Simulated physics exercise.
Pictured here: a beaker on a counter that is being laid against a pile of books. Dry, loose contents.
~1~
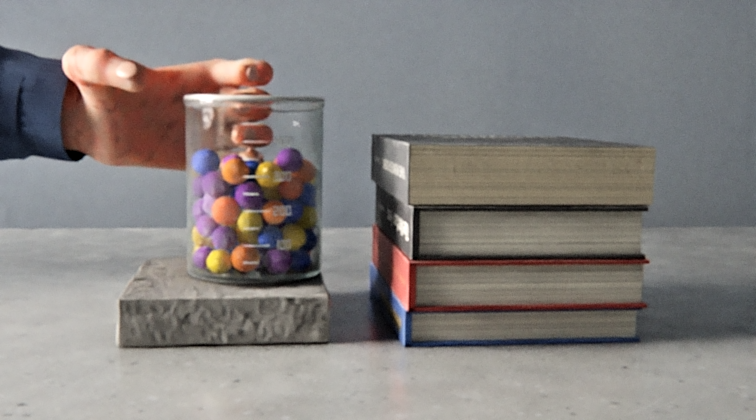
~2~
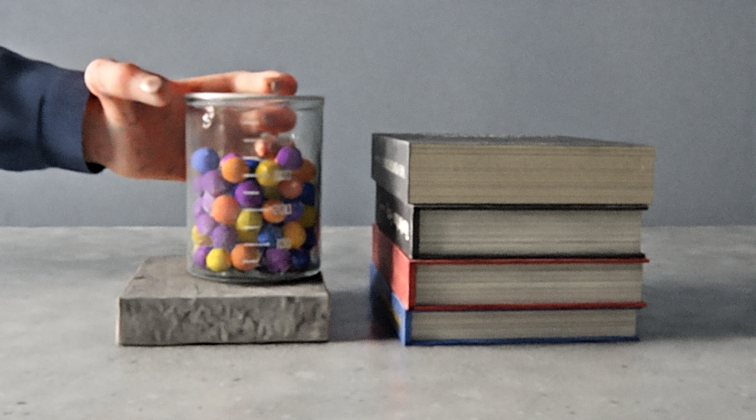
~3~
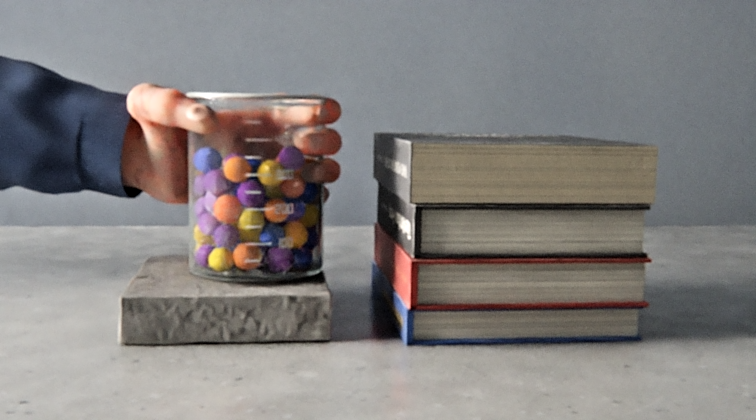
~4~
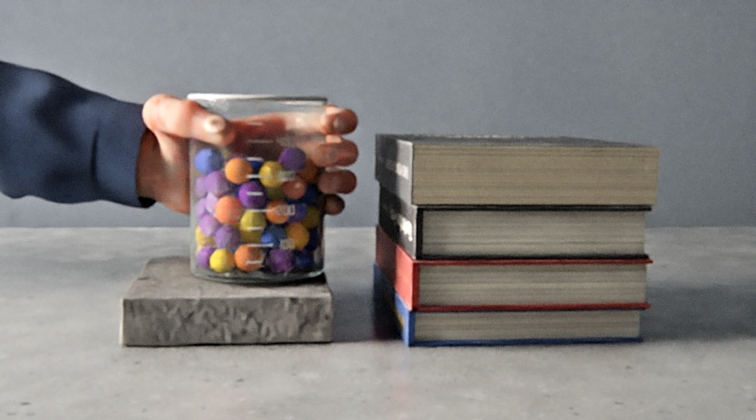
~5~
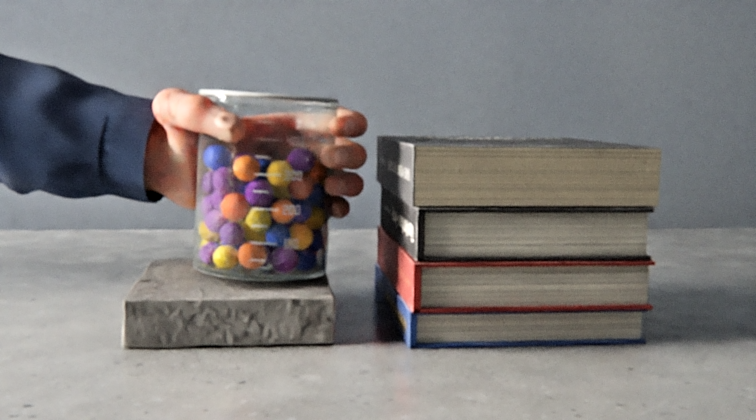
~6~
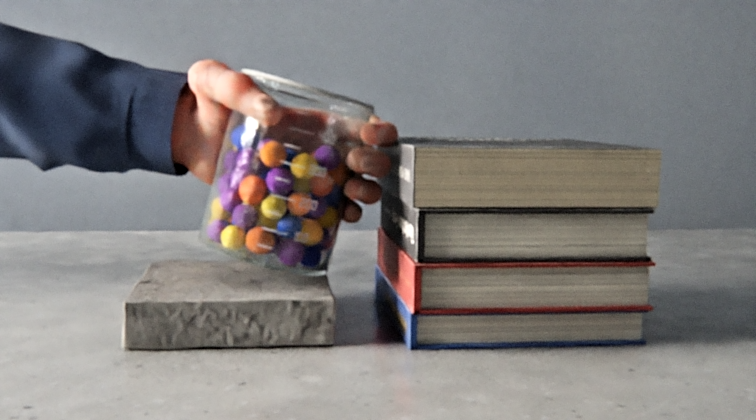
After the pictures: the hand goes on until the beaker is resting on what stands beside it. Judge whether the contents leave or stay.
They all stay.
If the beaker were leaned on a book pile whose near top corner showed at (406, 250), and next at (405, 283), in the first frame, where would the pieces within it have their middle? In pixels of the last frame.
Centre at rest, last picture: Try 1 about (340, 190); try 2 about (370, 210).
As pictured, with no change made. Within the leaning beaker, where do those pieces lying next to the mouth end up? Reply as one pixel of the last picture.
They come to rest at roughly (344, 161).
Then, 0.10 s after the last picture, the beaker leans 22°; everything is still inside.
Then, 0.22 s after the last picture, the beaker rests on the book pile at 25°; everything is still inside.
At rest, the beaker rests on the book pile at 25°; everything is still inside.
